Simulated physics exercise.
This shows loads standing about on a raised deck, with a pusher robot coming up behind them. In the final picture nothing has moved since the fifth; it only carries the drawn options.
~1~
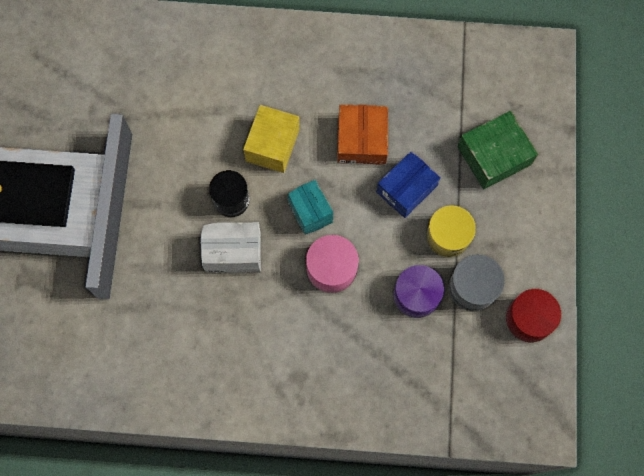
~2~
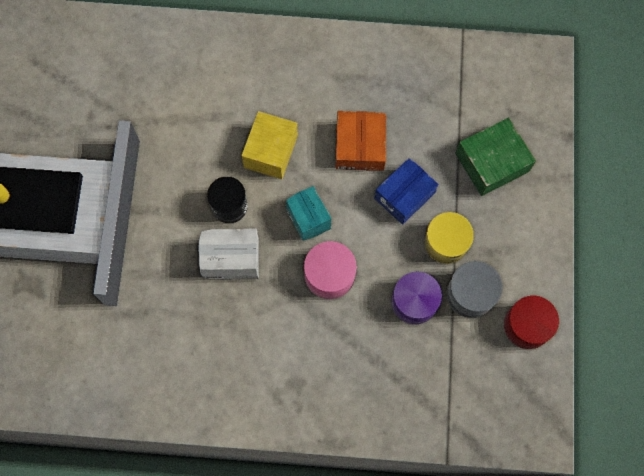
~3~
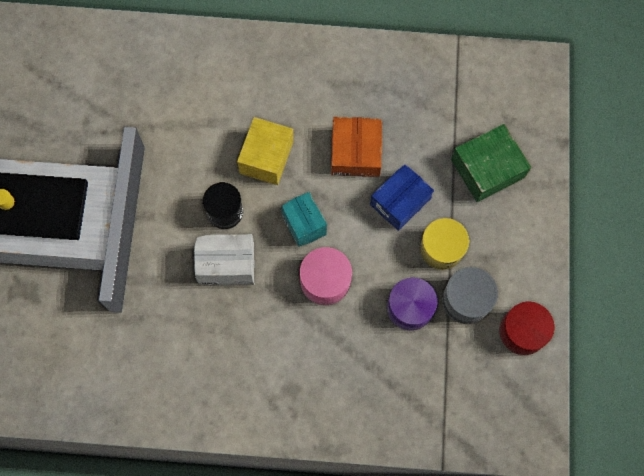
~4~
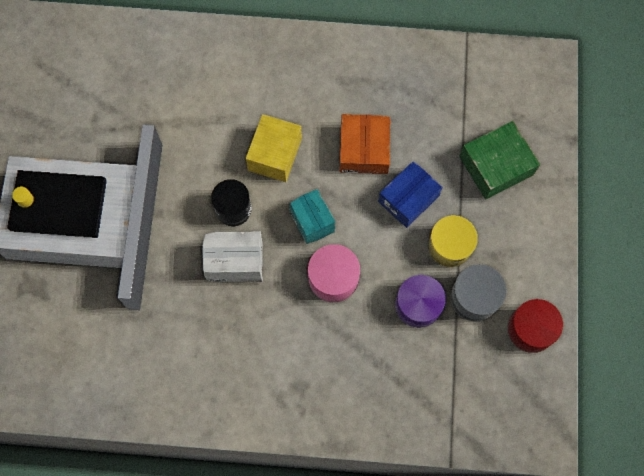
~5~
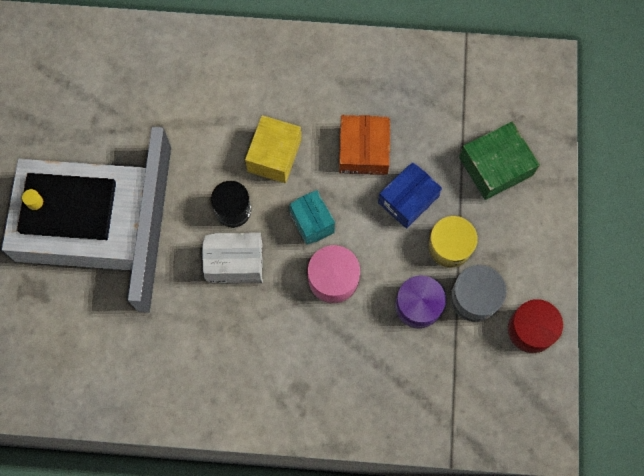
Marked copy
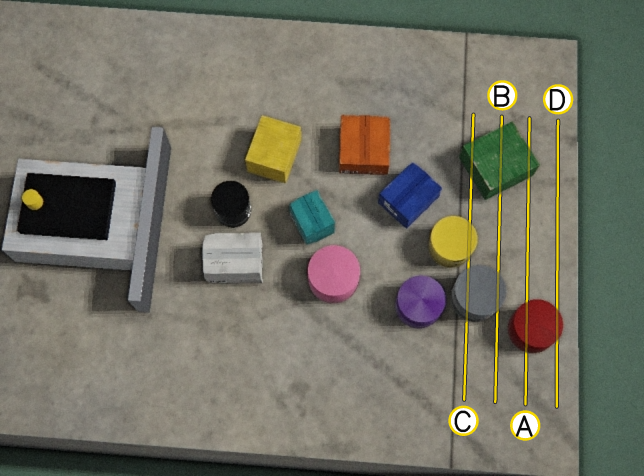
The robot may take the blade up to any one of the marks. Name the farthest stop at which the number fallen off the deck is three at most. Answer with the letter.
It should halt at B.
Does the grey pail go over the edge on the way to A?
Yes.
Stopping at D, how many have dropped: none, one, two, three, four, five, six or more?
By then, six or more.
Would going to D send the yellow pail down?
By then, yes.
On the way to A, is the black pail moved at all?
By then, yes.
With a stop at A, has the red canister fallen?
Yes.
On the marked copy, A at (528, 255); B at (499, 253); C at (469, 251); D at (557, 257).
With B. Early on, robot (200, 216); yellow crate (309, 148); pink canister (360, 277).
Further on, robot (328, 225); red canister (563, 346); grey pail (533, 305).
At the end, robot (429, 232); red canister over the edge; grey pail over the edge; three fallen.
As for the rest, A drops four; C is within the limit but short; D drops eight.
